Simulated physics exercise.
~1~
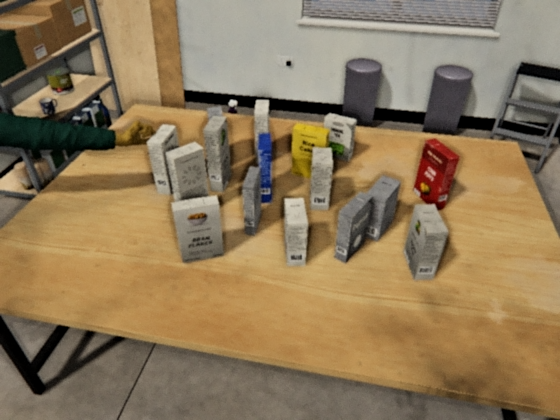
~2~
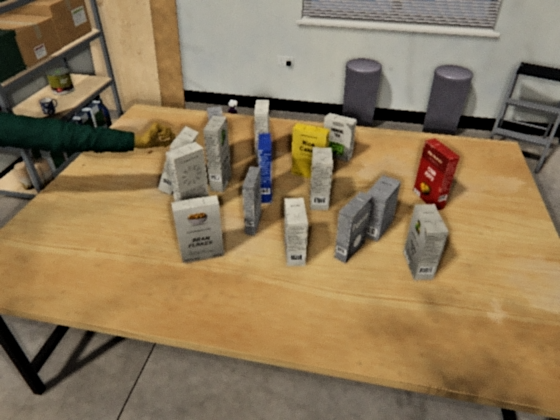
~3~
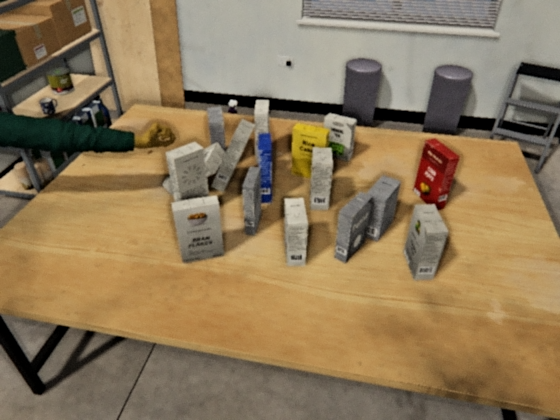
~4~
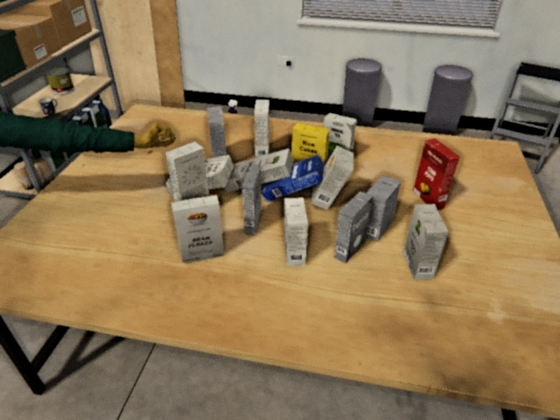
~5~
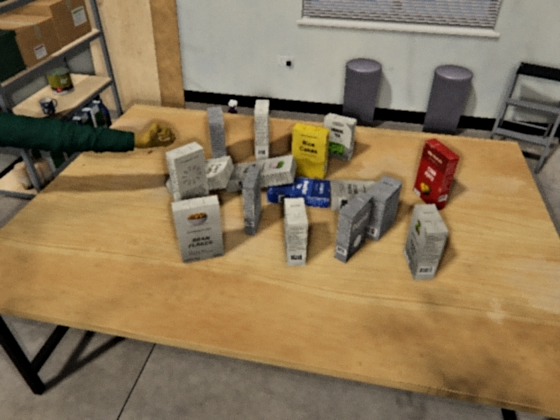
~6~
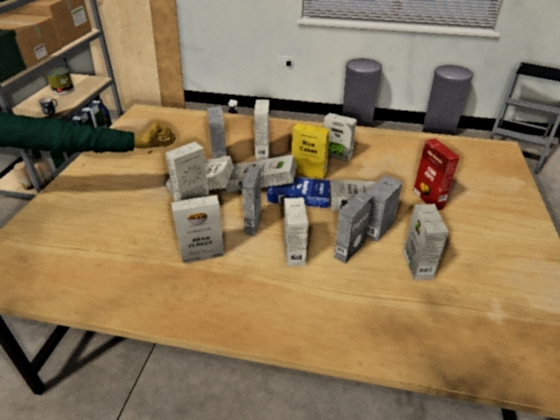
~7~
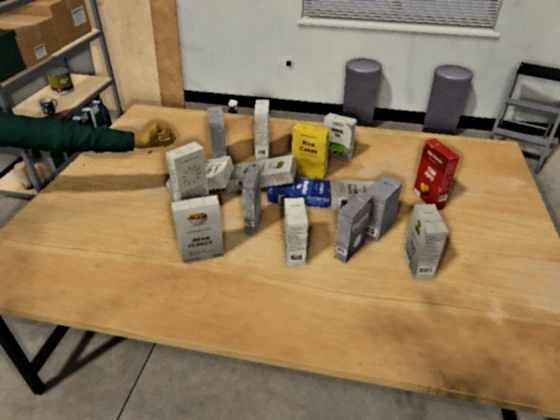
Gloved hand tipping a box at the left of a table, toppling several including the blue one, while red and yellow stay standing.
